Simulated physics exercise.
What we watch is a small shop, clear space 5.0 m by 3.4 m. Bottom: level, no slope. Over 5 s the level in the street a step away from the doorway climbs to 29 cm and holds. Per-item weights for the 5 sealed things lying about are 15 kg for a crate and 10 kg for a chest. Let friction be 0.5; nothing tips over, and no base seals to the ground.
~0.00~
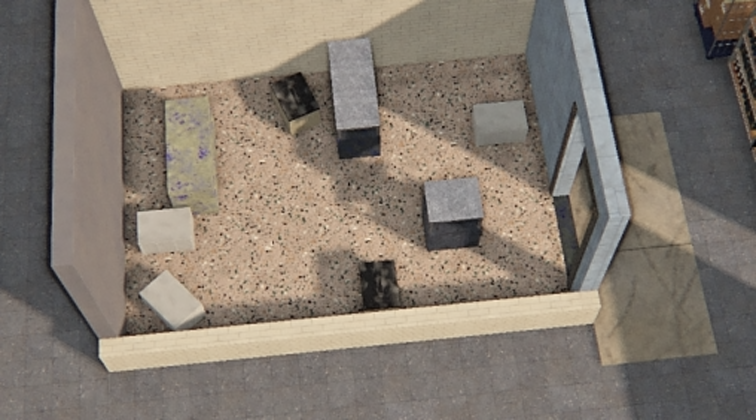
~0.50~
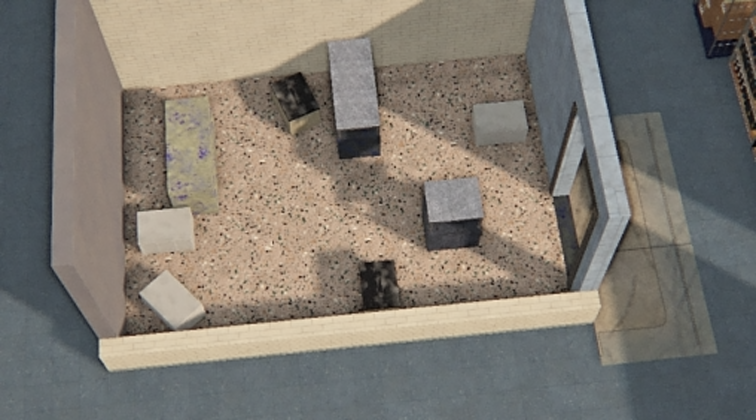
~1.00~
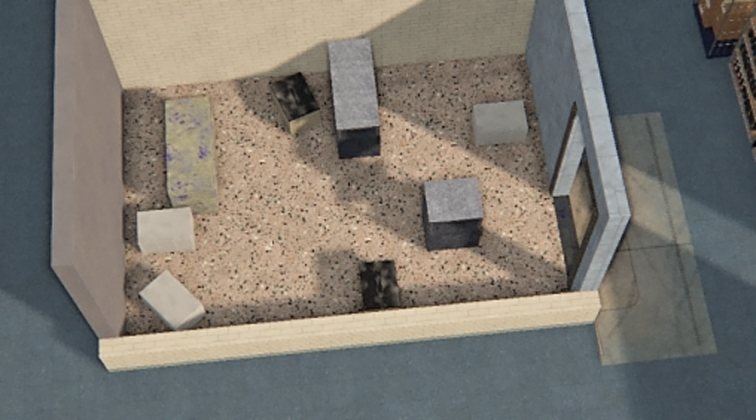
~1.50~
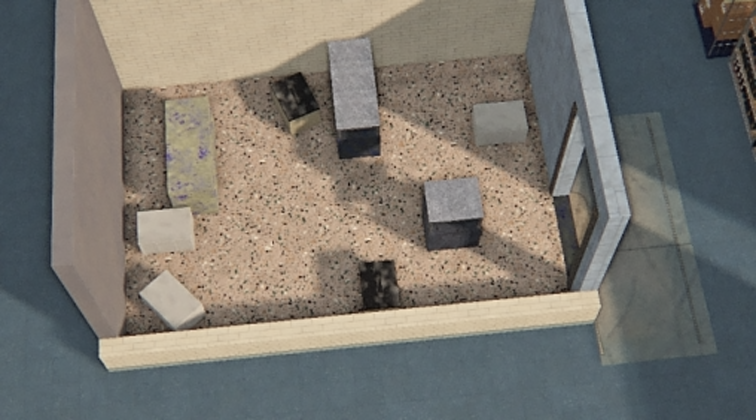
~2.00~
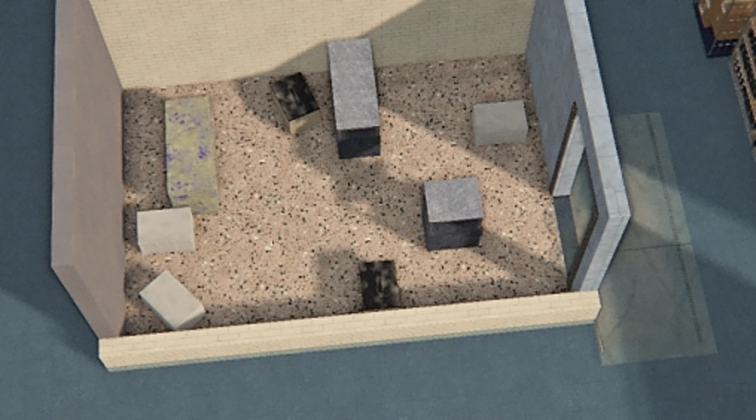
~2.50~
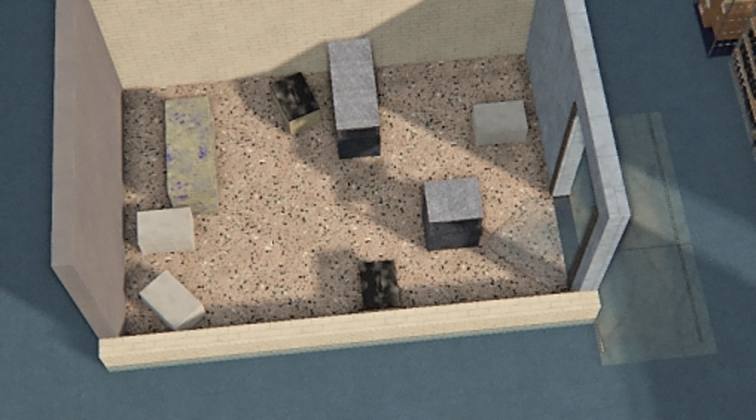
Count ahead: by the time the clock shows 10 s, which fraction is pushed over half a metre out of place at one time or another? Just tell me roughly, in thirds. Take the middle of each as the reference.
Roughly two thirds or more.
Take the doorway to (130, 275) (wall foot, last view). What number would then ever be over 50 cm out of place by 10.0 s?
4.
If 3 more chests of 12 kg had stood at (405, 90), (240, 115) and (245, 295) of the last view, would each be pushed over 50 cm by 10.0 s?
One: Beyond it. Two: Within it. Three: Beyond it.
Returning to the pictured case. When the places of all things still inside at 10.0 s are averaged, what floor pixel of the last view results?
The average lands around (272, 162).
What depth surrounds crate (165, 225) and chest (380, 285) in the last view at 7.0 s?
Depths: Near 4 cm, then near 7 cm.
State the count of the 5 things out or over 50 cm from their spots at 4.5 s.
0.
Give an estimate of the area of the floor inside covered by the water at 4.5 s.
Some 5.5 m2.
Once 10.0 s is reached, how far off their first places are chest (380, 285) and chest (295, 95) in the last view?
200 cm and 40 cm respectively.
After 3.5 s 0 of 5 are over 50 cm from their spots; 0 afloat.
After 4.5 s 0 of 5 are over 50 cm from their spots; 0 afloat.
After 7.0 s 1 of 5 are over 50 cm from their spots; 1 afloat.
After 10.0 s 4 of 5 are over 50 cm from their spots, and 4 have been at some point; 5 afloat.
